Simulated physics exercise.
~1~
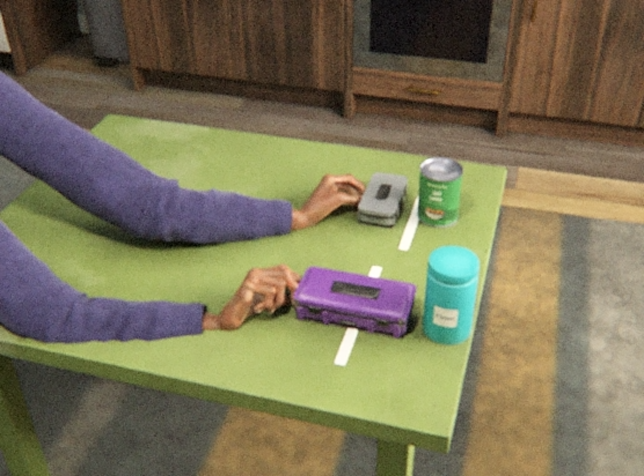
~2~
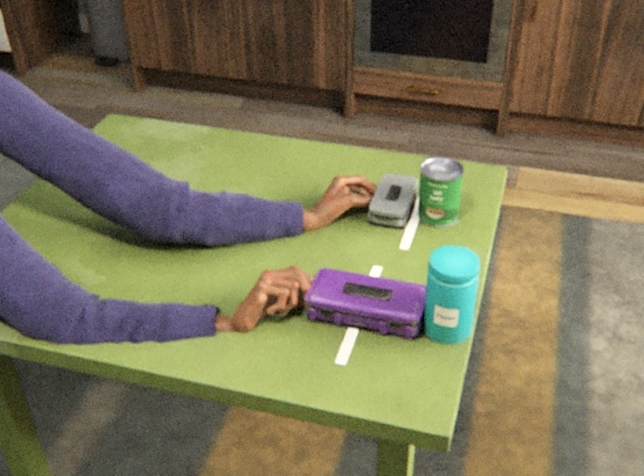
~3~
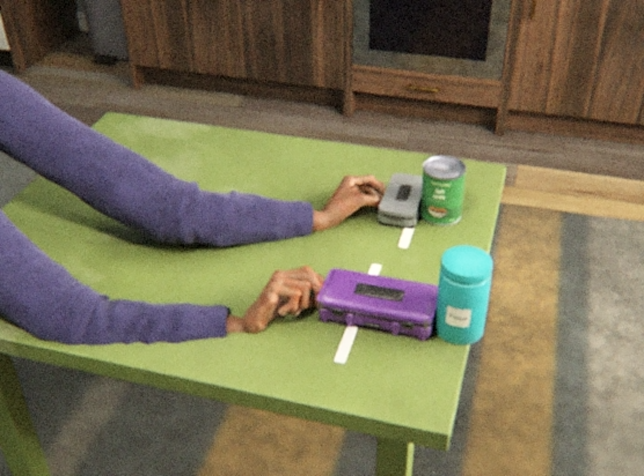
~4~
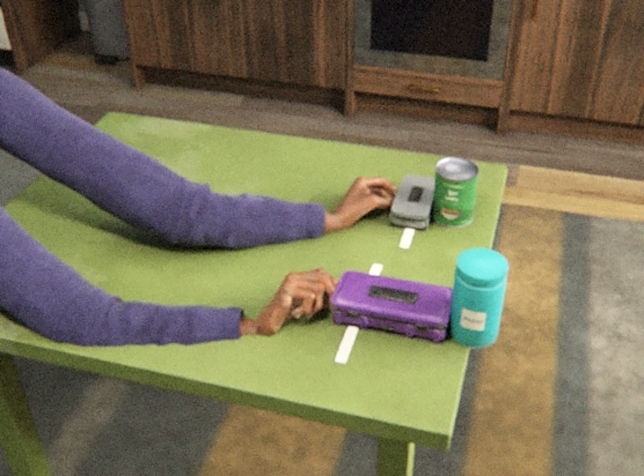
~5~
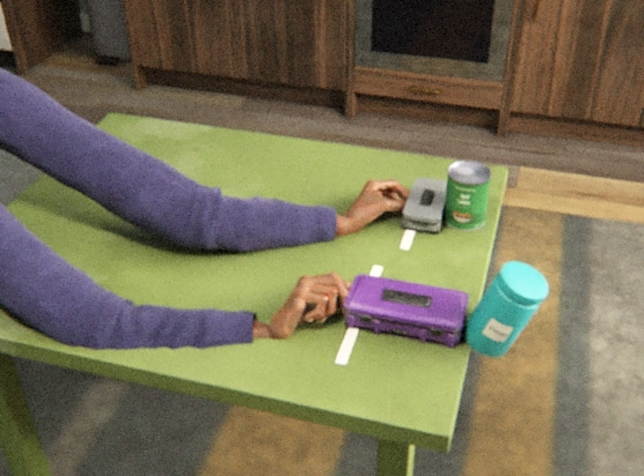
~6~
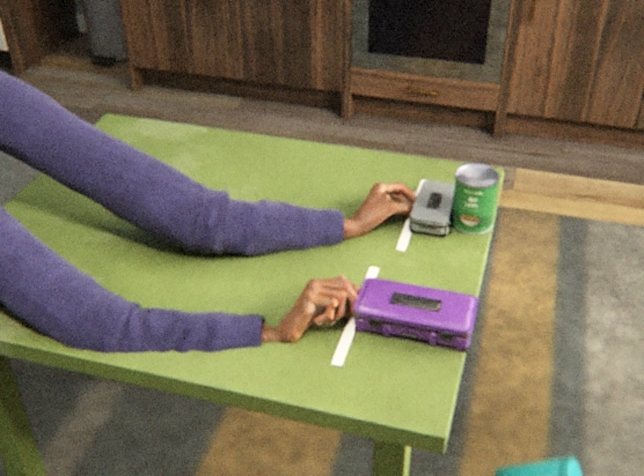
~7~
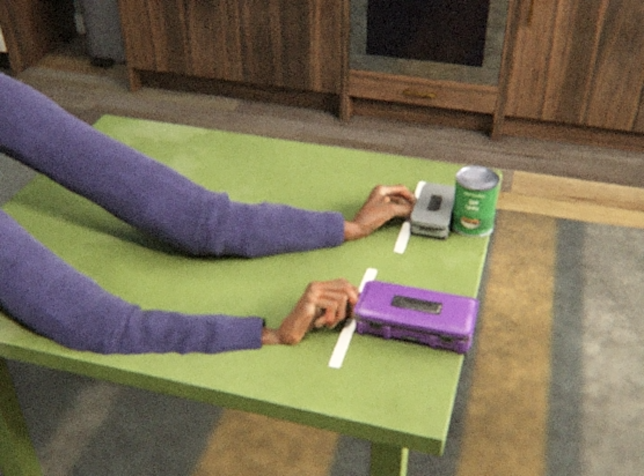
The clip opens on a green table where two hands in purple sleeves rest fingertips against a purple case and a smaller grey case, with strips of white tape ahead. A turquoise jar stands beyond the purple case, and a green tin beyond the grey one. The hands push both cases to the right, and soon the jar and then the tin slide toward the table's end. The jar tilts over the edge and drops toward the floor, passing out of view. The hands stop near the tape, leaving both cases on the table and the tin upright near the edge.
